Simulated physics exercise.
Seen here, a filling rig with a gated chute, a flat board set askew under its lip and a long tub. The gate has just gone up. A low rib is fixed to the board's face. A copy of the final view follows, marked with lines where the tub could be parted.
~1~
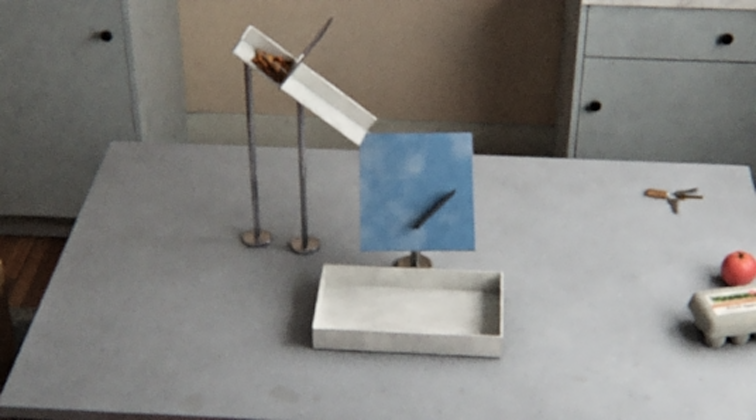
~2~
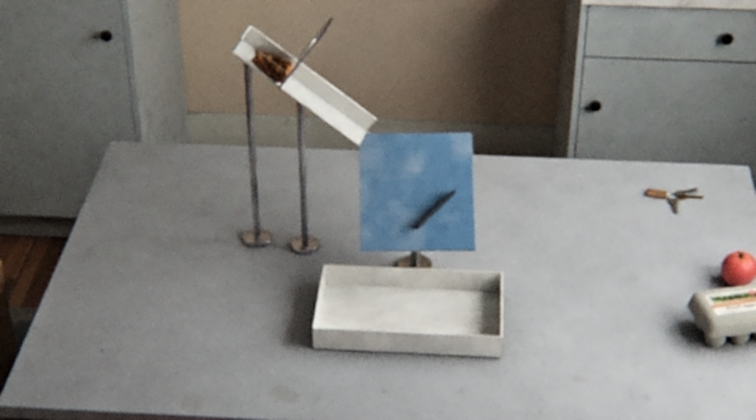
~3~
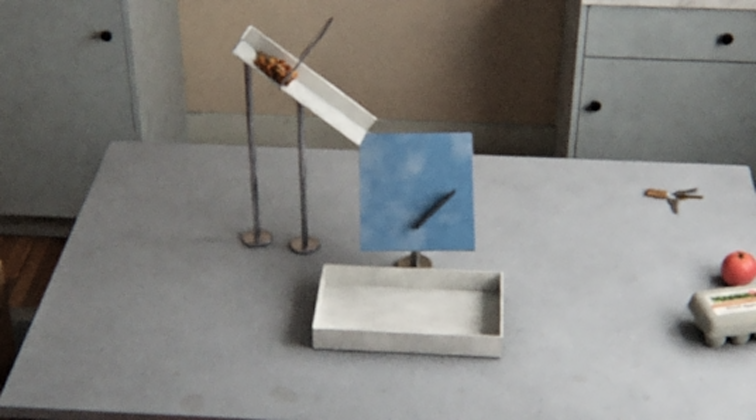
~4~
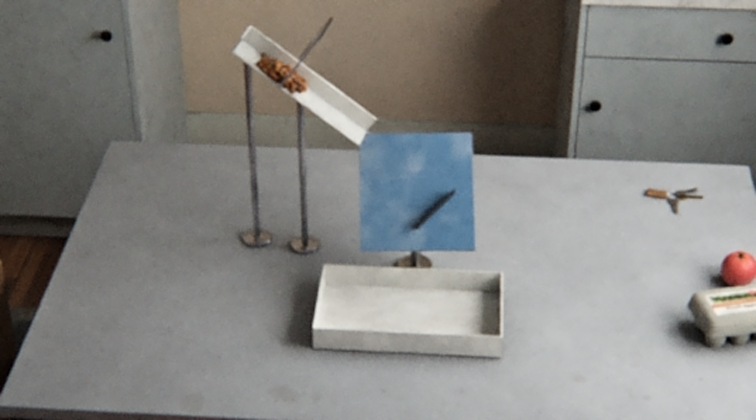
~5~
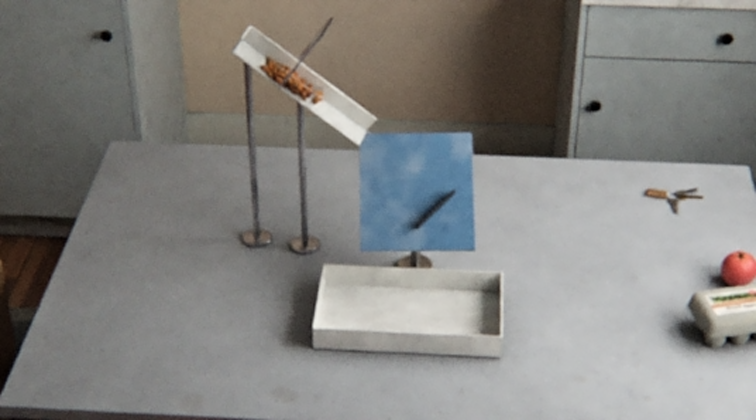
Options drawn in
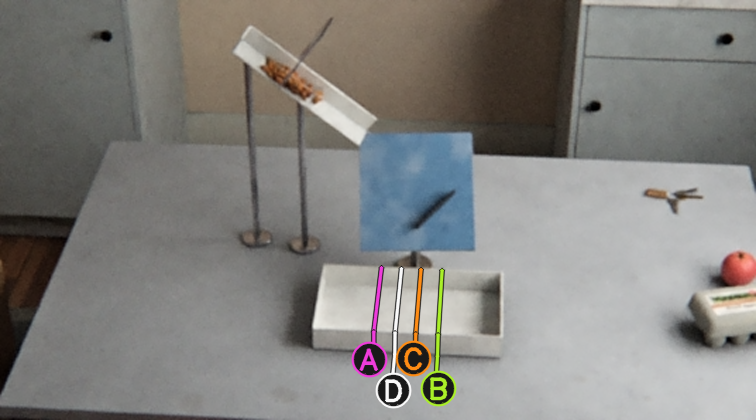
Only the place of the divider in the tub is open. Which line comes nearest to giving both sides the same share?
Go for D.
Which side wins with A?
Right.
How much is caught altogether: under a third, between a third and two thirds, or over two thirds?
About that: Over two thirds.
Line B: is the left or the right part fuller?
The left side.
On the marked copy, line A crosses the front rim at (373, 331); line B crosses the front rim at (438, 334); line C crosses the front rim at (415, 333); line D crosses the front rim at (395, 332).
With A, of what is caught, none at all on the left of the divider, the whole lot on the right.
With B, of what is caught, the whole lot on the left of the divider, none at all on the right.
With C, of what is caught, all but a few on the left of the divider, a small share on the right.
With D, of what is caught, close to half on the left of the divider, close to half on the right.
